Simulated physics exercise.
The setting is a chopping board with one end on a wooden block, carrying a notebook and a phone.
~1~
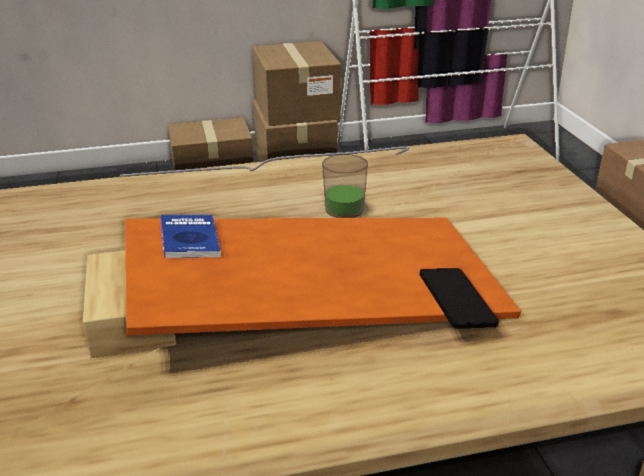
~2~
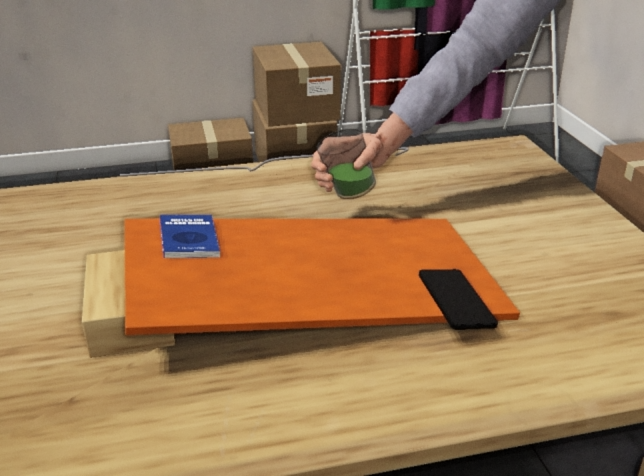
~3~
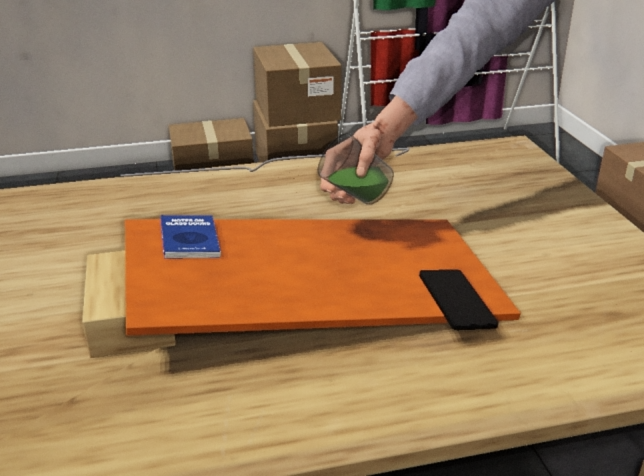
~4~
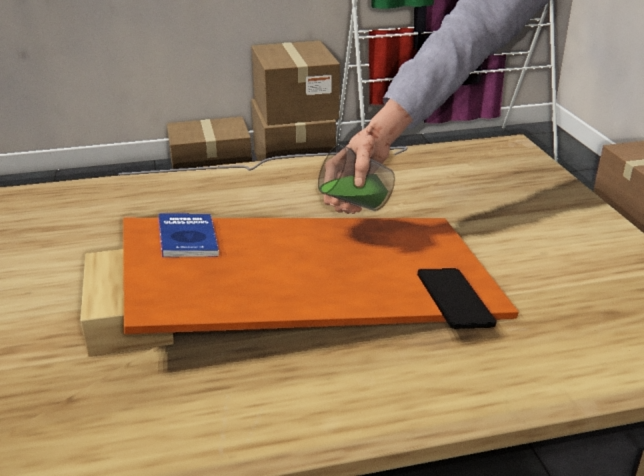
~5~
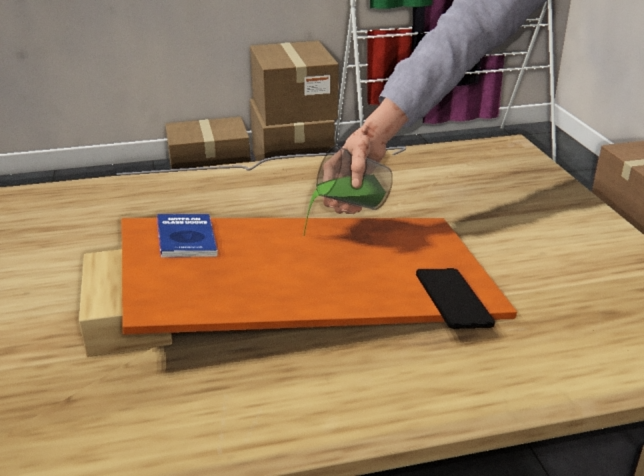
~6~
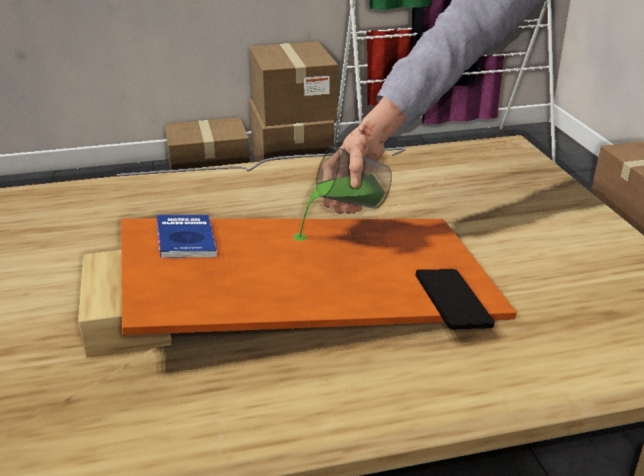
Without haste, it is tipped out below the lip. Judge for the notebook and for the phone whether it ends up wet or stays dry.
On the left the notebook - dry, on the right the phone - dry.
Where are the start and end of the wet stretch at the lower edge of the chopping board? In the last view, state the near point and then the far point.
Wet edge limits: (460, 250) near, (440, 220) far.
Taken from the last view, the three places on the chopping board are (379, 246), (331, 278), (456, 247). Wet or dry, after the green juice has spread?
Looks like the first is covered, the second safe and the third covered.
Soon after, it runs down to the right; the notebook is dry; the phone is dry.
Later, it runs down to the right and off the end; the notebook is dry; the phone is dry.
In the end, it runs down to the right and off the end; the notebook is dry; the phone is dry.
